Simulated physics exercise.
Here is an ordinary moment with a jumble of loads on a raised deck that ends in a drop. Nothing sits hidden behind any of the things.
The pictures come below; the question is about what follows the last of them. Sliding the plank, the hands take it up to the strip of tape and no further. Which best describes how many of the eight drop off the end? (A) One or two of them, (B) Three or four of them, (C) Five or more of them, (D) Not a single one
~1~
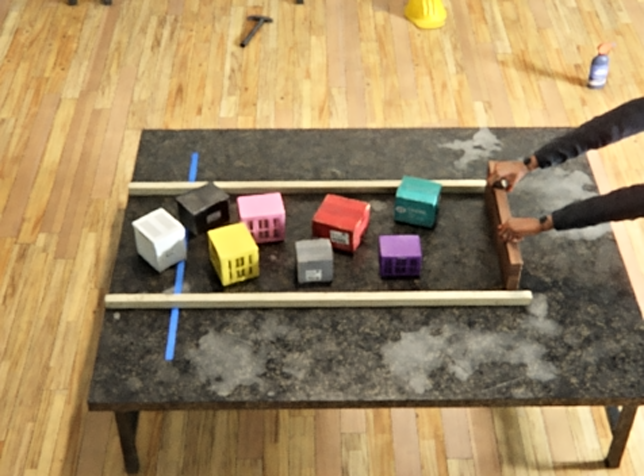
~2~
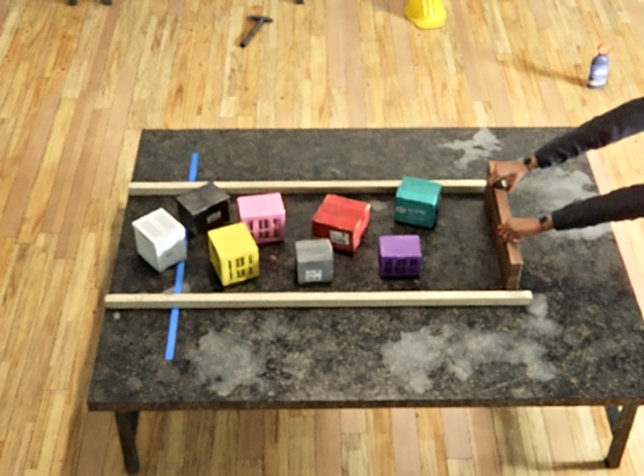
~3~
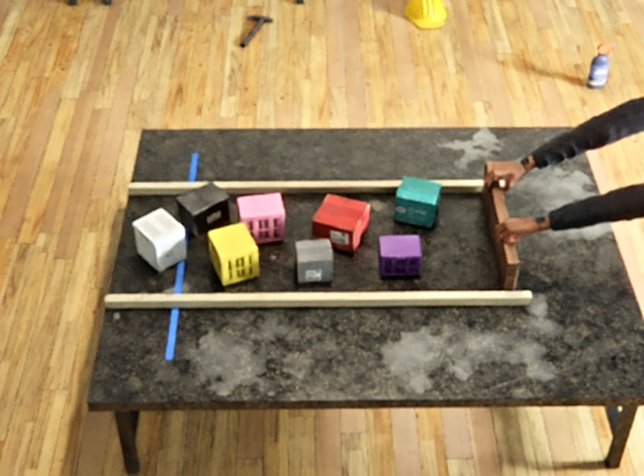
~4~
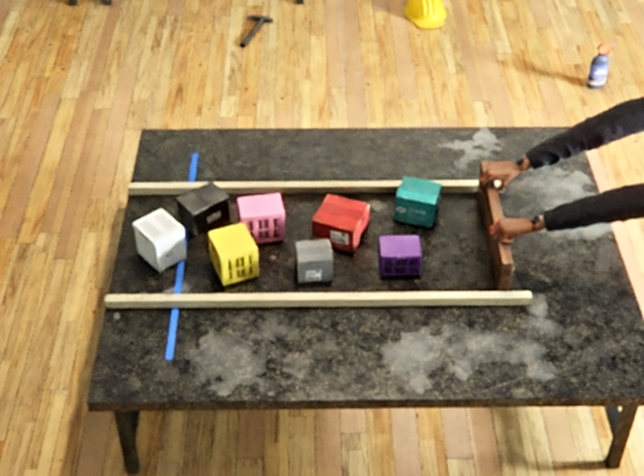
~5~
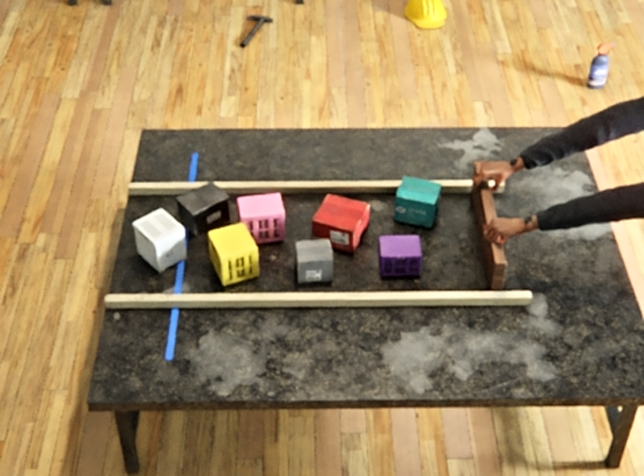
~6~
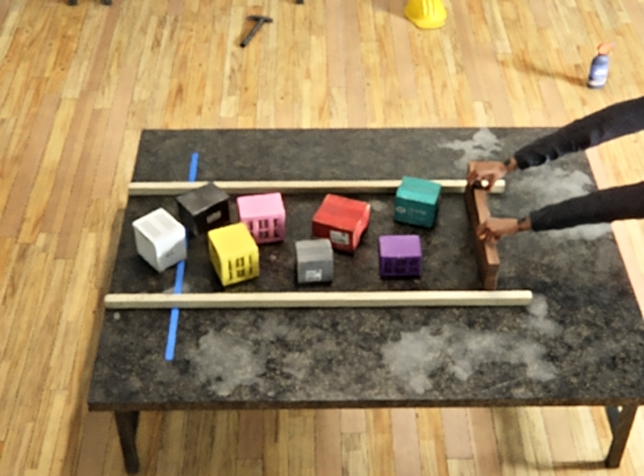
Three or four of them (B).
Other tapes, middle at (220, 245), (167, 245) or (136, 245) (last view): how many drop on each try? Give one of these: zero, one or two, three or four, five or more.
In the order of the places given: One to two; five or more; at least five.
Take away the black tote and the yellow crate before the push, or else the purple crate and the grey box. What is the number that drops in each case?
First 2, then 1.
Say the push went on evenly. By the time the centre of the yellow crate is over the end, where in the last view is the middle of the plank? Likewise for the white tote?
For the yellow crate, about (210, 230); for the white tote, about (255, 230).
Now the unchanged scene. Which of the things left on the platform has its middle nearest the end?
The grey box is foremost.
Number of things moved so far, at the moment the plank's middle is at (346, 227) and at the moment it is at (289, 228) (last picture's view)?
I count 5 first and 7 after.
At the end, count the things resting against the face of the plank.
It touches 2.
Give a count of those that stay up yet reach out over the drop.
Tally: 2.
Early on, none off yet; white tote at rest near (160, 241); black tote at rest near (204, 209); yellow crate at rest near (233, 254).
Finally, the number that fall off is three or four; lost, pink crate, yellow crate, black tote and white tote.
